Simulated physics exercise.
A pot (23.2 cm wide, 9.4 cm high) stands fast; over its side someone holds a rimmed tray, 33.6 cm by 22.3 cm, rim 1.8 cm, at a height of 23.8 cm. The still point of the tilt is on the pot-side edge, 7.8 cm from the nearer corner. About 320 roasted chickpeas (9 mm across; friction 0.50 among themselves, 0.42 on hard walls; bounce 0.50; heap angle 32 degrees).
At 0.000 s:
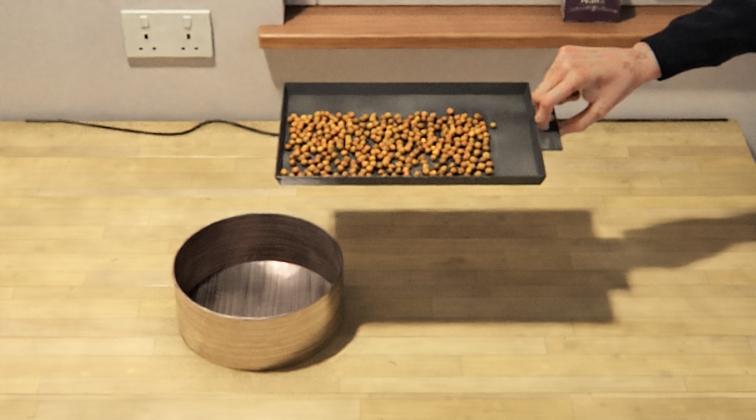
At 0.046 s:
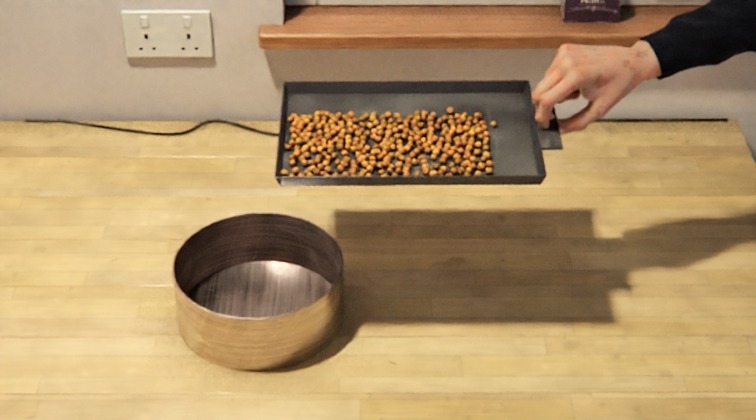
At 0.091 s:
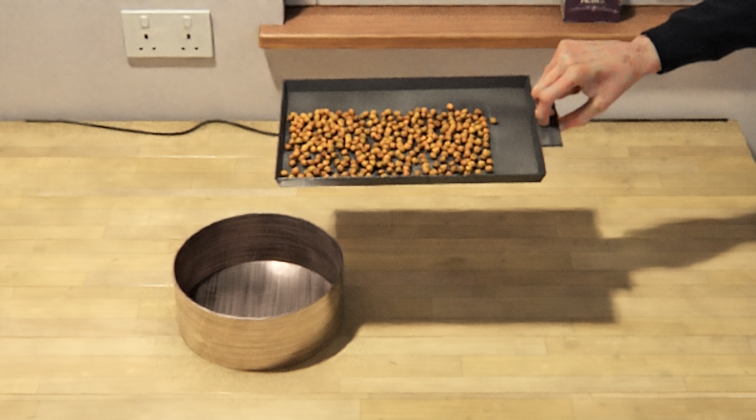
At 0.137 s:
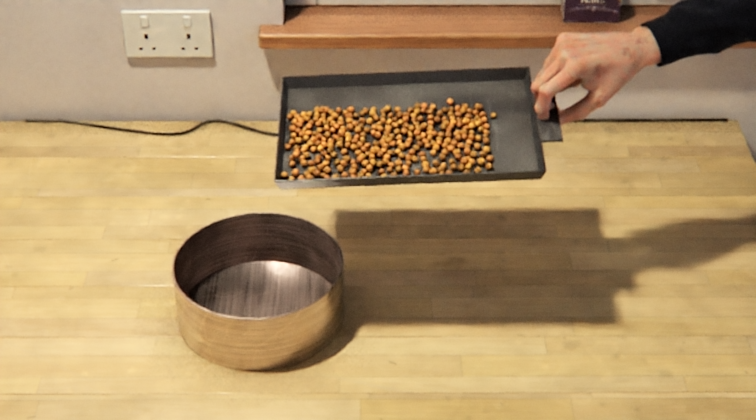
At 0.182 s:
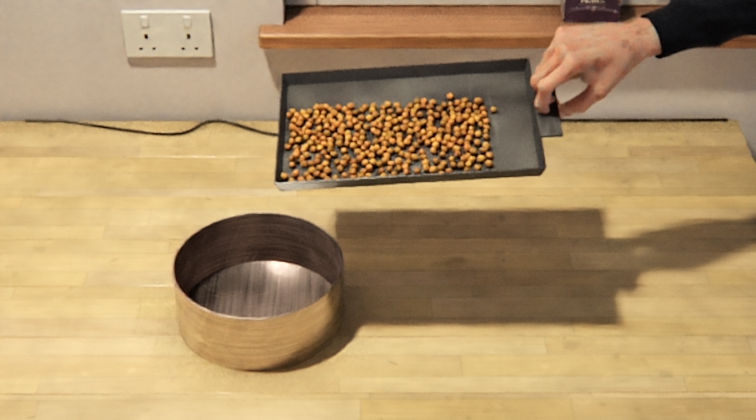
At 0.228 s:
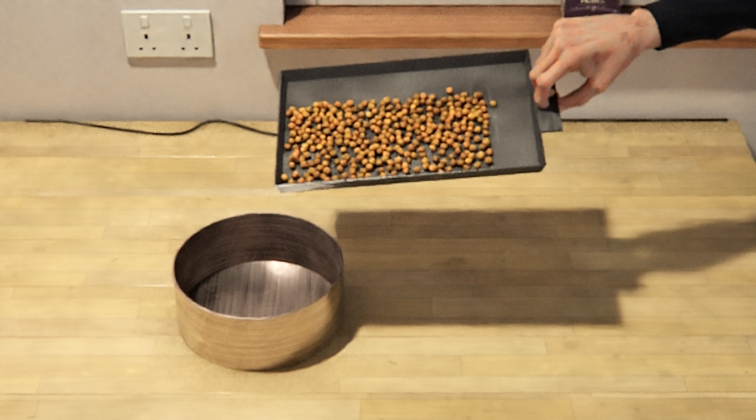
A hand holding a dark rimmed tray of roasted chickpeas above a wooden worktop, slowly tilting it beside a round metallic pot.
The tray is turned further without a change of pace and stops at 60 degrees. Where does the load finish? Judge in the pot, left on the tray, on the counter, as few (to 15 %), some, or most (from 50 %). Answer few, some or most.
Pot: Few, tray: Most, counter: Few.
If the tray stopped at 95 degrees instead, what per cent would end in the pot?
It would be near 80 per cent.
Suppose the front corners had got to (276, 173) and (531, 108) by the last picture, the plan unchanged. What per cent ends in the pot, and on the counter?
Pot 15, counter 25.
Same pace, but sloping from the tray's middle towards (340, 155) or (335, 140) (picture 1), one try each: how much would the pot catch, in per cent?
Some 0 and 0 per cent.
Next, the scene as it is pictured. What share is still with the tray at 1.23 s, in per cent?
Roughly 100 per cent.
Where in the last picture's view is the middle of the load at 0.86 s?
At about (360, 143).
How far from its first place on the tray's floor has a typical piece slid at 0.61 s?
Roughly 4 cm.
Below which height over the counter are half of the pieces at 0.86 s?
Roughly 28 cm.
After 0.61 s, tilt 35 degrees; the tray holds 100 %, the pot 0 %.
Then, at 0.86 s, tilt 50 degrees; the tray holds 100 %, the pot 0 %.
Then, at 1.23 s, tilt 60 degrees; the tray holds 100 %, the pot 0 %.
At rest (1.5 s), pot 0 %, tray 100 %, counter 0 %.
